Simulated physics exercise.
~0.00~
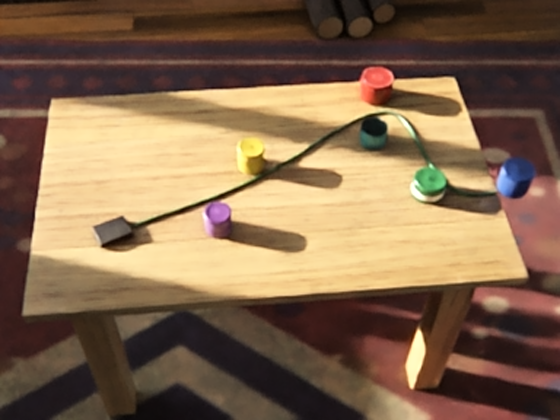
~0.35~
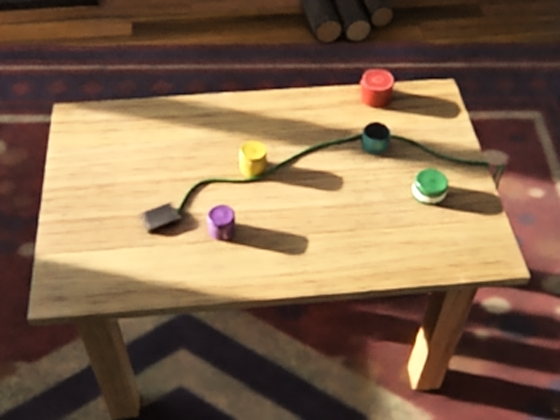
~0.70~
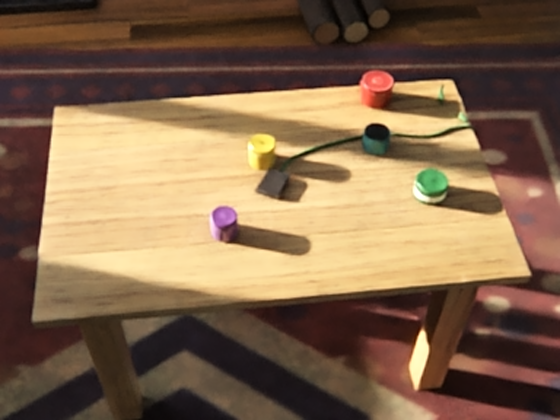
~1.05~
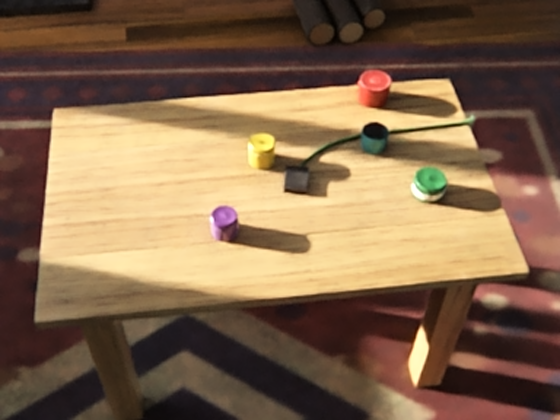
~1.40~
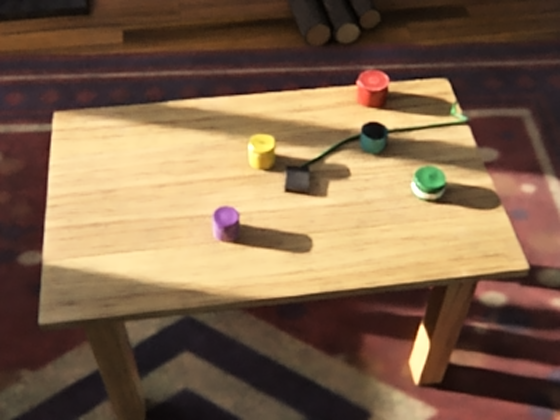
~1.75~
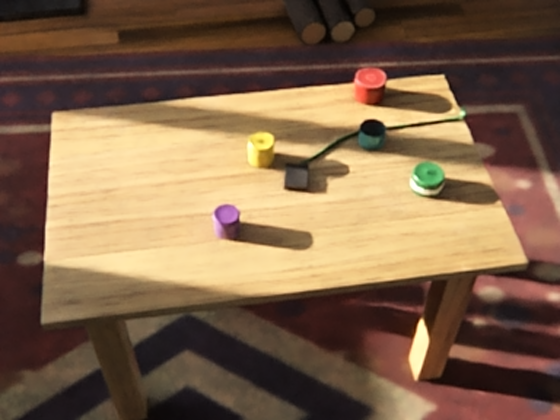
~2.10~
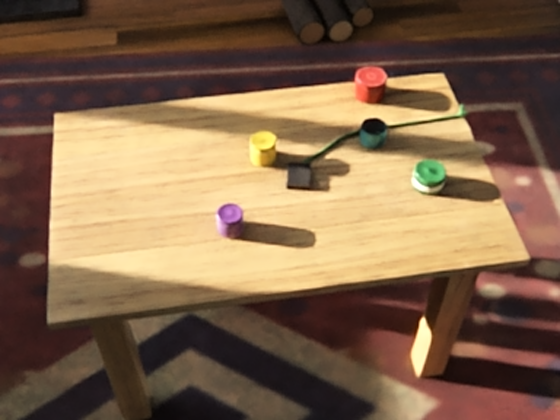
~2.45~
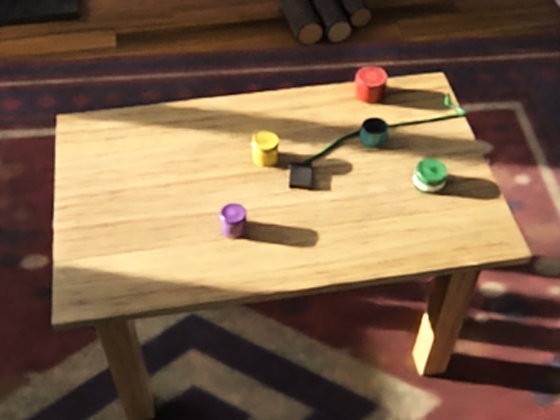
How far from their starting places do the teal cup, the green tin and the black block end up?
The teal cup and the green tin barely shift, while the black block ends far to the right of where it started.
